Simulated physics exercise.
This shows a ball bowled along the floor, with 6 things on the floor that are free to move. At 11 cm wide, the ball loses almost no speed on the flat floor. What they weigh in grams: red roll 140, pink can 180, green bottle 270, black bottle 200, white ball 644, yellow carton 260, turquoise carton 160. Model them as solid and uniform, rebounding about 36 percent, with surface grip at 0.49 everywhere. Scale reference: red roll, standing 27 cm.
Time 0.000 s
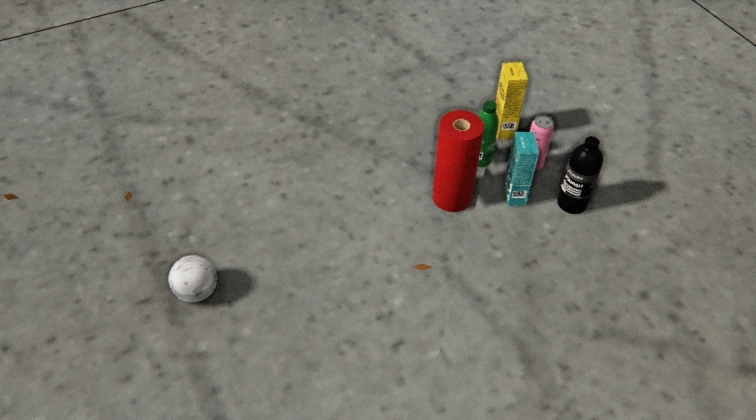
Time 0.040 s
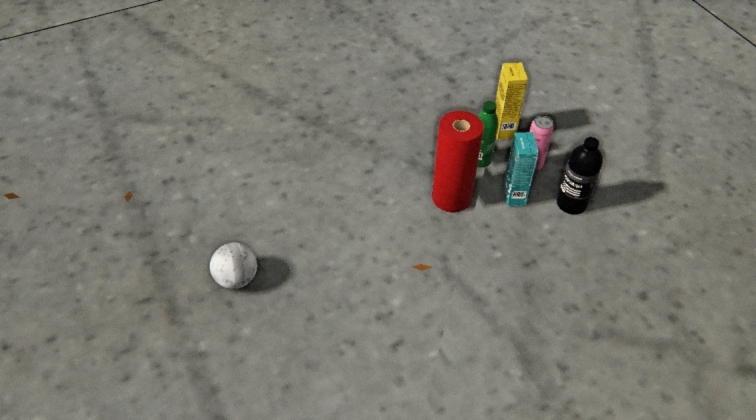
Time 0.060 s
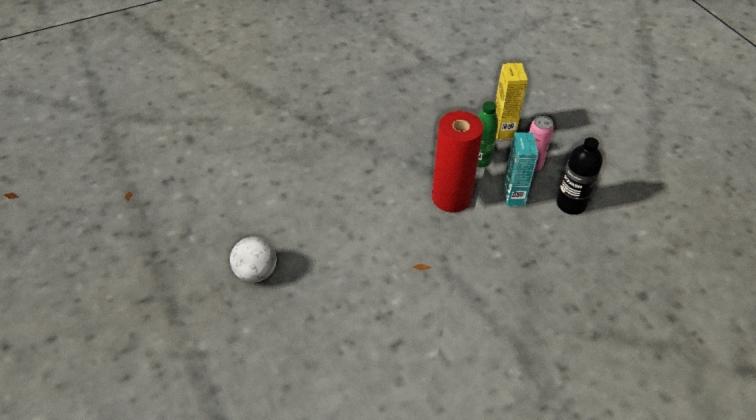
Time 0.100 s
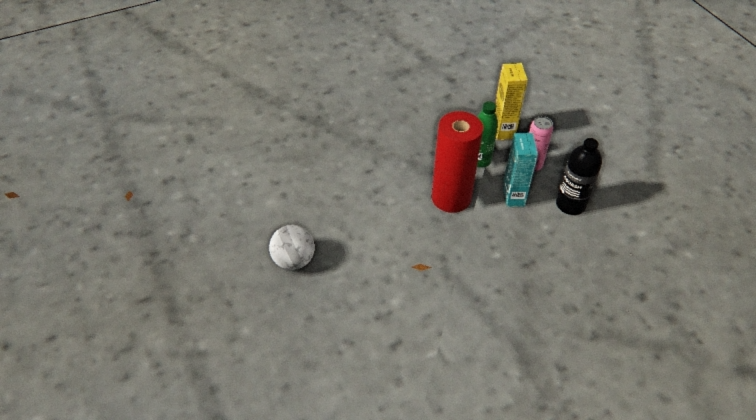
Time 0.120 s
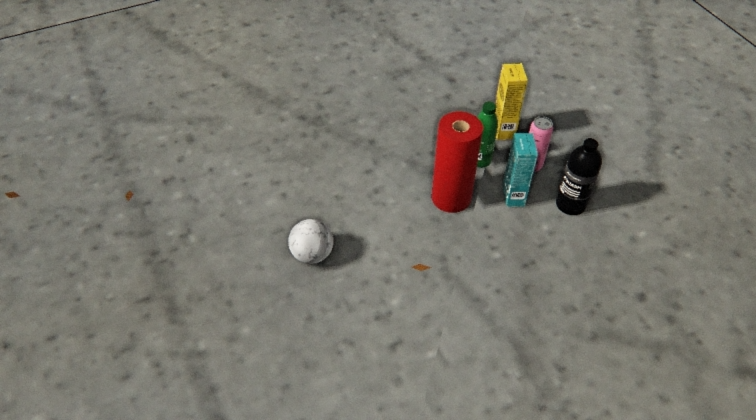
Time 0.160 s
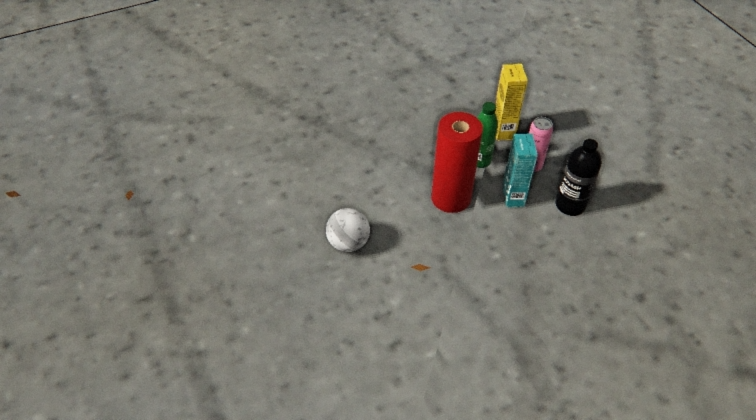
Red roll standing beside bottles, cartons and a pink can on a grey floor while a white ball rolls rightward.
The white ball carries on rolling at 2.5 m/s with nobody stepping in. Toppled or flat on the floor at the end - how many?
Three or more.
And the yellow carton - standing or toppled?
Here's what happens: The yellow carton never goes down.
By 0.46 s, ball has run 92 cm; white ball near (540, 191); red roll tilted 13° near (518, 135); pink can tilted 7° near (542, 143); turquoise carton tilted 18°.
By 0.76 s, ball has run 114 cm; white ball near (613, 179); pink can on its side near (570, 145); red roll tilted 31° near (536, 131); turquoise carton on its side.
By 1.46 s, ball has run 157 cm; white ball near (747, 144); red roll on its side near (534, 133); pink can on its side near (577, 149); black bottle on its side.
By 2.66 s, red roll on its side near (534, 134); pink can on its side near (587, 162); black bottle on its side.
When it is over (3.6 s), lying over on the floor, red roll, pink can, green bottle, black bottle and turquoise carton; yellow carton within 8 cm of the start. End places, in pixels of the last picture, red roll near (534, 134), pink can near (589, 164).
